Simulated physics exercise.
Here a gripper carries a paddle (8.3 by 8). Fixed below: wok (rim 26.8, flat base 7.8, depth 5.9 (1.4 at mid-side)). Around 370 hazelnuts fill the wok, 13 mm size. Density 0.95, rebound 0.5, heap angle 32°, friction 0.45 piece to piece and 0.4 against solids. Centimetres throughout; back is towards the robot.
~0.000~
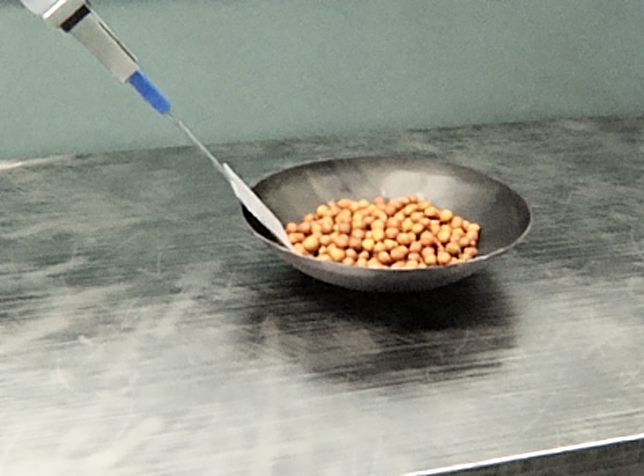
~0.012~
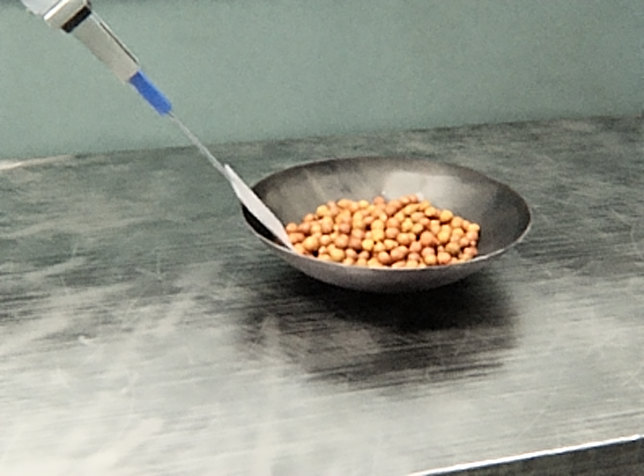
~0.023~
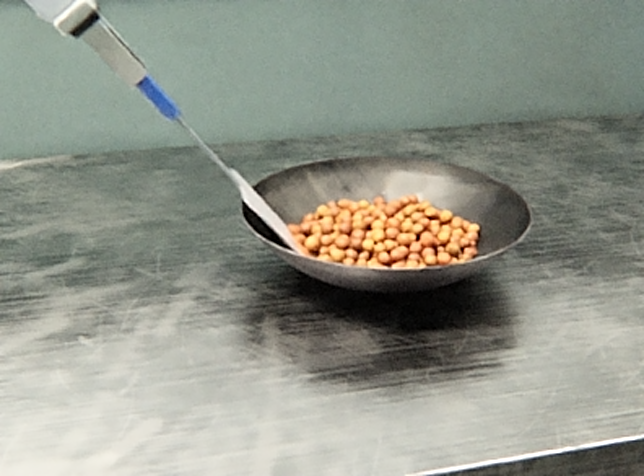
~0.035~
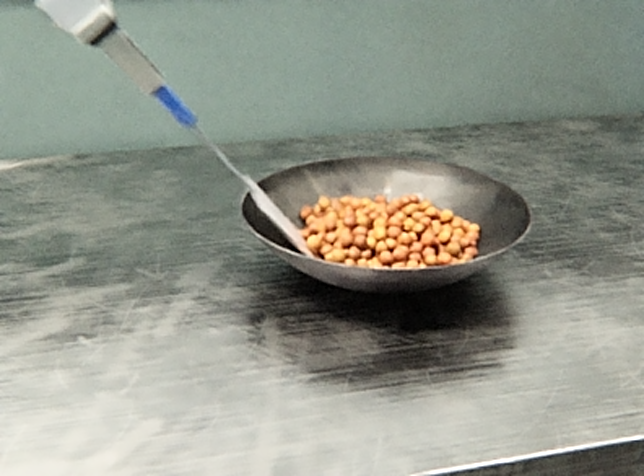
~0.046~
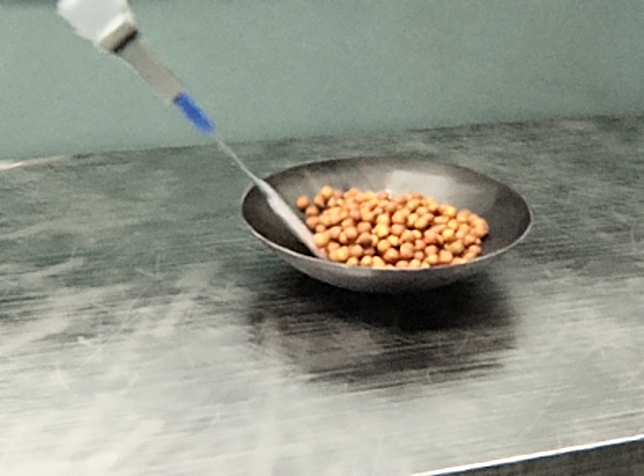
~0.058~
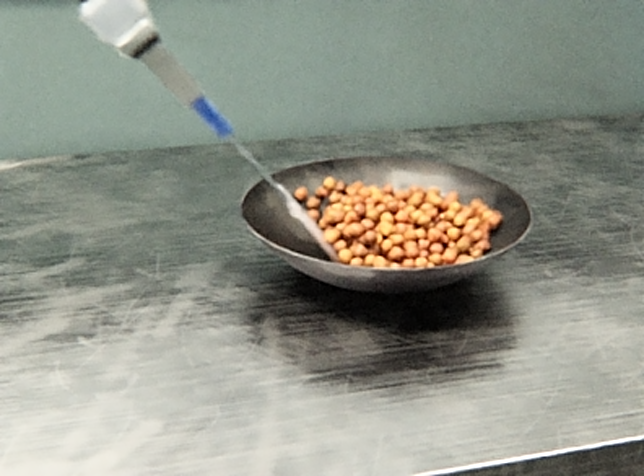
On a scratched metal table, a gripper lowered a paddle into the left side of a dark wok of hazelnuts and slid it a little to the right, nudging the pile over.
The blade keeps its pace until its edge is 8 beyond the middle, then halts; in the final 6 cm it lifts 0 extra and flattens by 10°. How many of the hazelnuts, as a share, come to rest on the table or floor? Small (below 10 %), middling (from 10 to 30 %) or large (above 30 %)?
Share on the table or floor: Large (above 30 %).
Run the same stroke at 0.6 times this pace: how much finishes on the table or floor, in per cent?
About 20 per cent.
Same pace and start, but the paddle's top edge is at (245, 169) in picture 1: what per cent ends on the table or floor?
About 45 per cent.
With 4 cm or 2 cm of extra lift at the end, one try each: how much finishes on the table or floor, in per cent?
About 40 and 50 per cent.
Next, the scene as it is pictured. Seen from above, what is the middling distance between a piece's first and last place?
Roughly 14 cm.
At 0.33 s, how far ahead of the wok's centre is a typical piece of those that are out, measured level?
About 20 cm.
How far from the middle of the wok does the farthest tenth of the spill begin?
Some 50 cm.
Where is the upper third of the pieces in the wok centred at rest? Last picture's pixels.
Around (472, 221).
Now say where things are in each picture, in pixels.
In the first picture, paddle top edge at (231, 179), sloping 52°; upper third of the load around (384, 230), from x 290 to 475, top at y 200; 366 in the wok.
In the second picture, paddle top edge at (232, 180), sloping 52°; upper third of the load around (384, 230), from x 290 to 475, top at y 200.
In the third picture, paddle top edge at (239, 184), sloping 52°; upper third of the load around (384, 230), from x 295 to 475, top at y 200.
In the fourth picture, paddle top edge at (253, 191), sloping 52°; upper third of the load around (382, 227), from x 305 to 475, top at y 200.
In the fifth picture, paddle top edge at (270, 197), sloping 52°; upper third of the load around (384, 222), from x 305 to 480, top at y 195.
In the sixth picture, paddle top edge at (287, 200), sloping 52°; upper third of the load around (391, 218), from x 300 to 495, top at y 185; 366 in the wok.
After 0.09 s, sloping 52°, highest piece 7 above the table; 366 in the wok.
After 0.12 s, sloping 50°, highest piece 8 above the table; 363 in the wok, 3 on the blade or in flight.
After 0.33 s, sloping 42°, highest piece 14 above the table; 214 in the wok, 53 on the table or floor, 99 on the blade or in flight.
After 1.38 s, sloping 42°, highest piece 6 above the table; 214 in the wok, 152 on the table or floor.
At rest, 214 in the wok, 152 on the table or floor. That is 42 % on the table or floor.
